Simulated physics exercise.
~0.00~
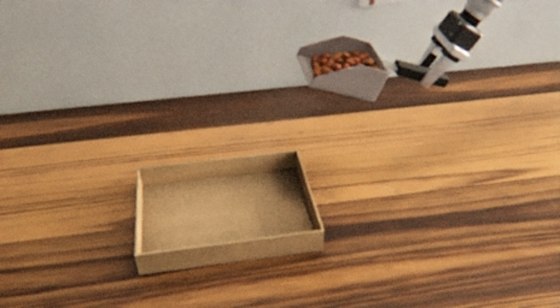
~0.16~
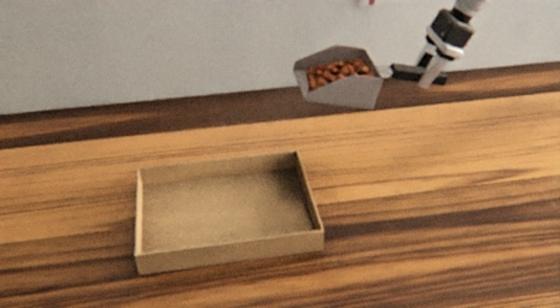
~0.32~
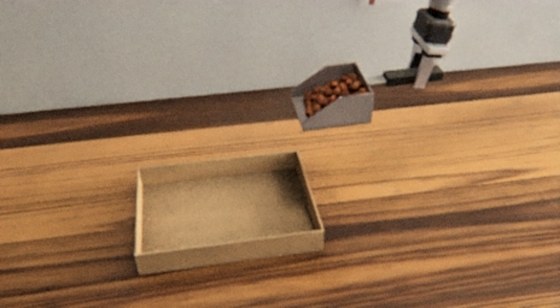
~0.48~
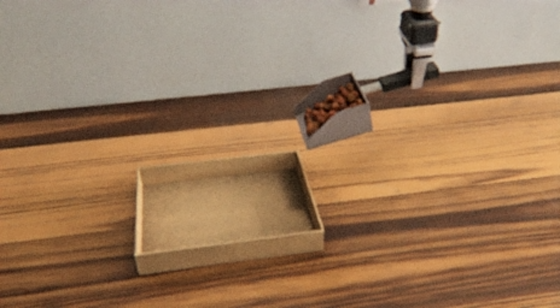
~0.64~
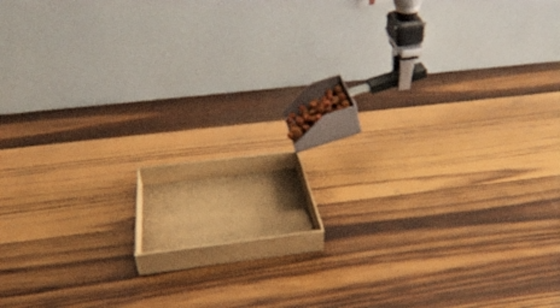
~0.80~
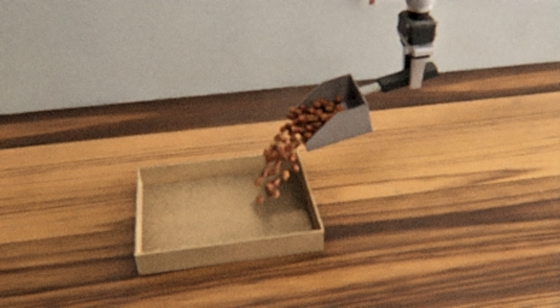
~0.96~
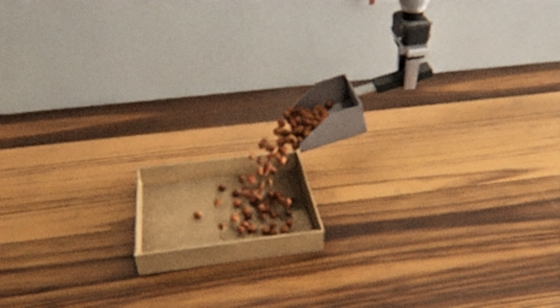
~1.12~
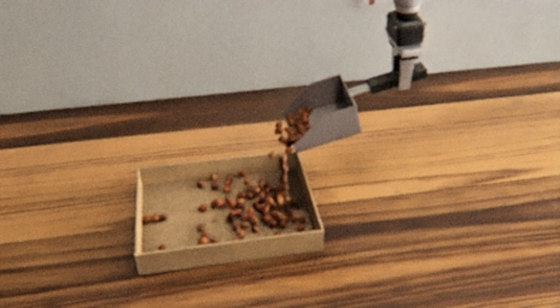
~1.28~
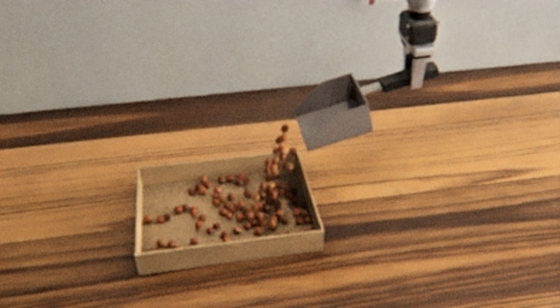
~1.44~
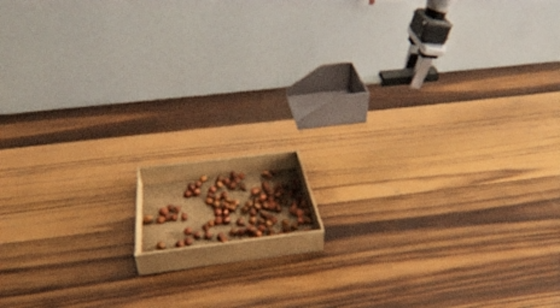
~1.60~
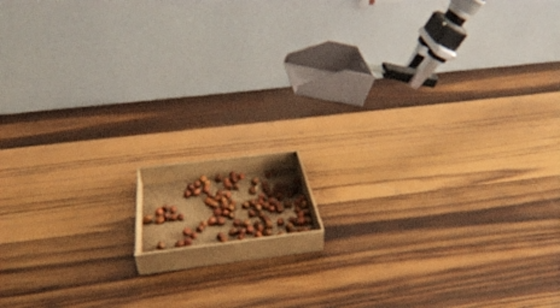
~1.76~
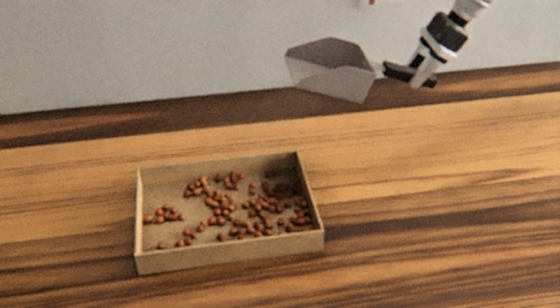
A robot arm tips a scoop of hazelnuts into a tray, then lifts it away empty.
